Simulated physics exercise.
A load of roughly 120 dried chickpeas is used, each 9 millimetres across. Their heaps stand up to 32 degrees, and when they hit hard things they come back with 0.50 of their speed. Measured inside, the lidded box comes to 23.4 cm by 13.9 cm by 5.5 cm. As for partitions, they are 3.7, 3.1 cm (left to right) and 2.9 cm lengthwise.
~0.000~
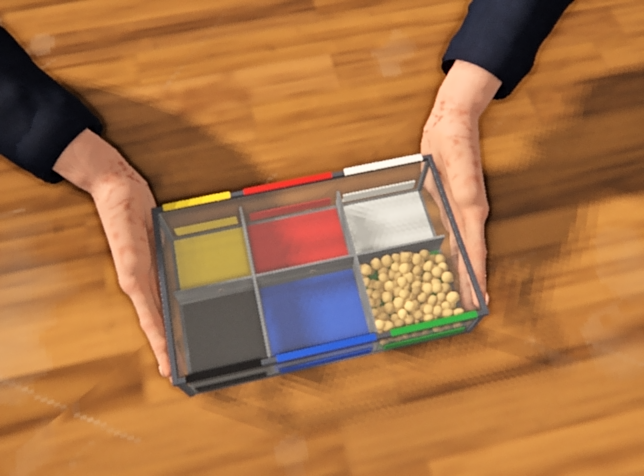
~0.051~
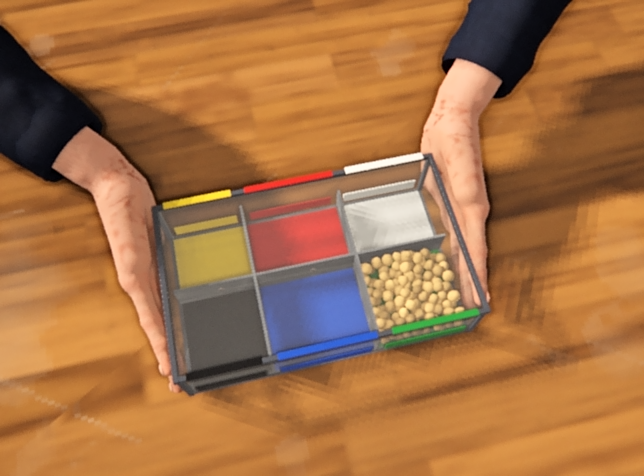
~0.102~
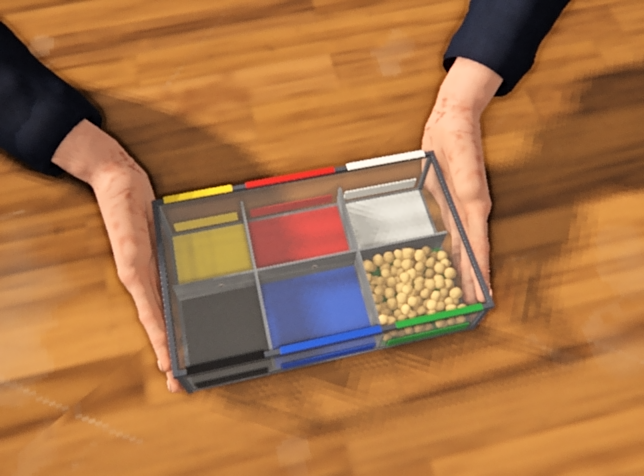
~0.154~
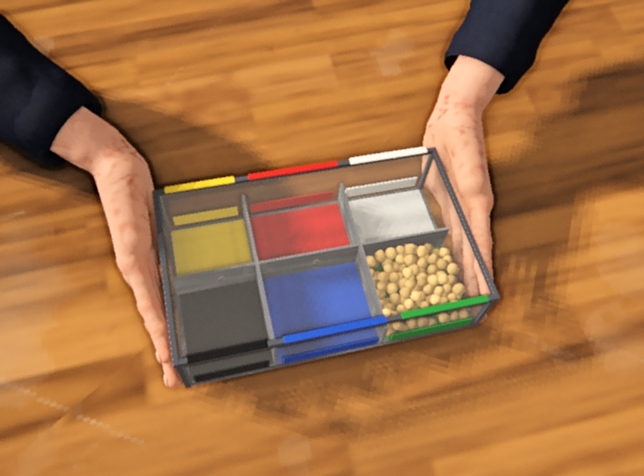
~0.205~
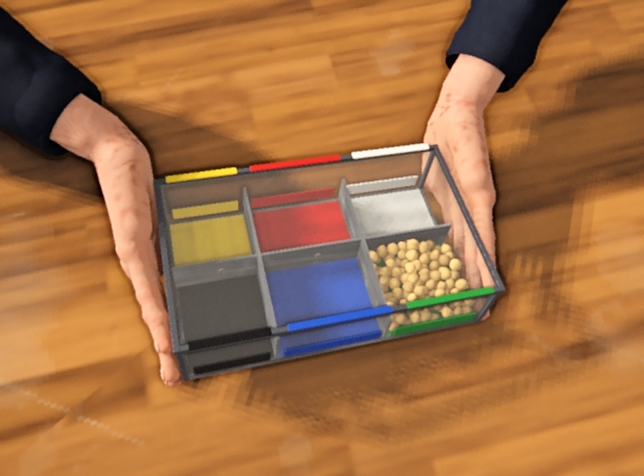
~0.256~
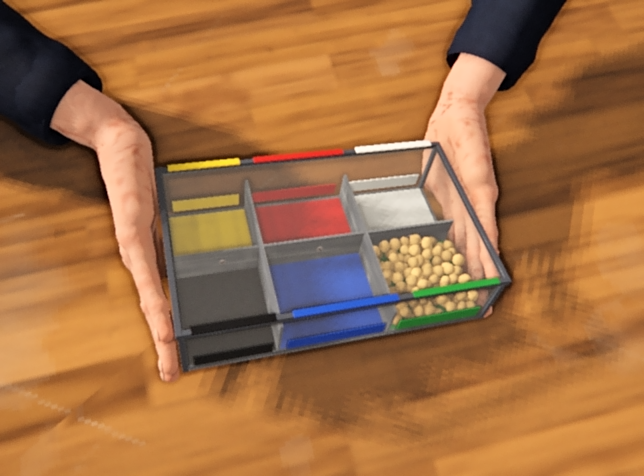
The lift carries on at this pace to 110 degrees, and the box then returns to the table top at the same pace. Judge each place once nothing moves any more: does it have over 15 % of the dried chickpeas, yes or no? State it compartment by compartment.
Red compartment: No, blue compartment: No, green compartment: Yes, yellow compartment: No, white compartment: Yes, black compartment: No.
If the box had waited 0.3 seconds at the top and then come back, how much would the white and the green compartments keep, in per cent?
White 55, green 45.
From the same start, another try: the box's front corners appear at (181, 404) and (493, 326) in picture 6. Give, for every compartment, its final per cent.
Each compartment ends with, in per cent, red 0, blue 15, green 85, yellow 0, white 0 and black 0.
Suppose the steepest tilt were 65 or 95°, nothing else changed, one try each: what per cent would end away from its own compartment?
First try: Around 5 %; second try: Around 55 %.
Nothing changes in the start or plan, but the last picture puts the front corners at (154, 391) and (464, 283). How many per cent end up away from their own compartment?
About 100 %.
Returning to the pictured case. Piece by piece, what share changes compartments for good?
It works out to about 60 per cent.
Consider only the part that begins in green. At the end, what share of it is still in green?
I'd put it at roughly 40 per cent.
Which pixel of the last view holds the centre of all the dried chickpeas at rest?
Close to pixel (420, 231).
After 1.63 s, tilt 110 degrees; green 60 %, white 40 %.
After 2.54 s, tilt 50 degrees; green 45 %, white 55 %.
After 3.45 s, tilt 0 degrees; green 40 %, white 60 %.
By 4.1 s all is still; red 0 %, blue 0 %, green 40 %, yellow 0 %, white 60 %, black 0 %.
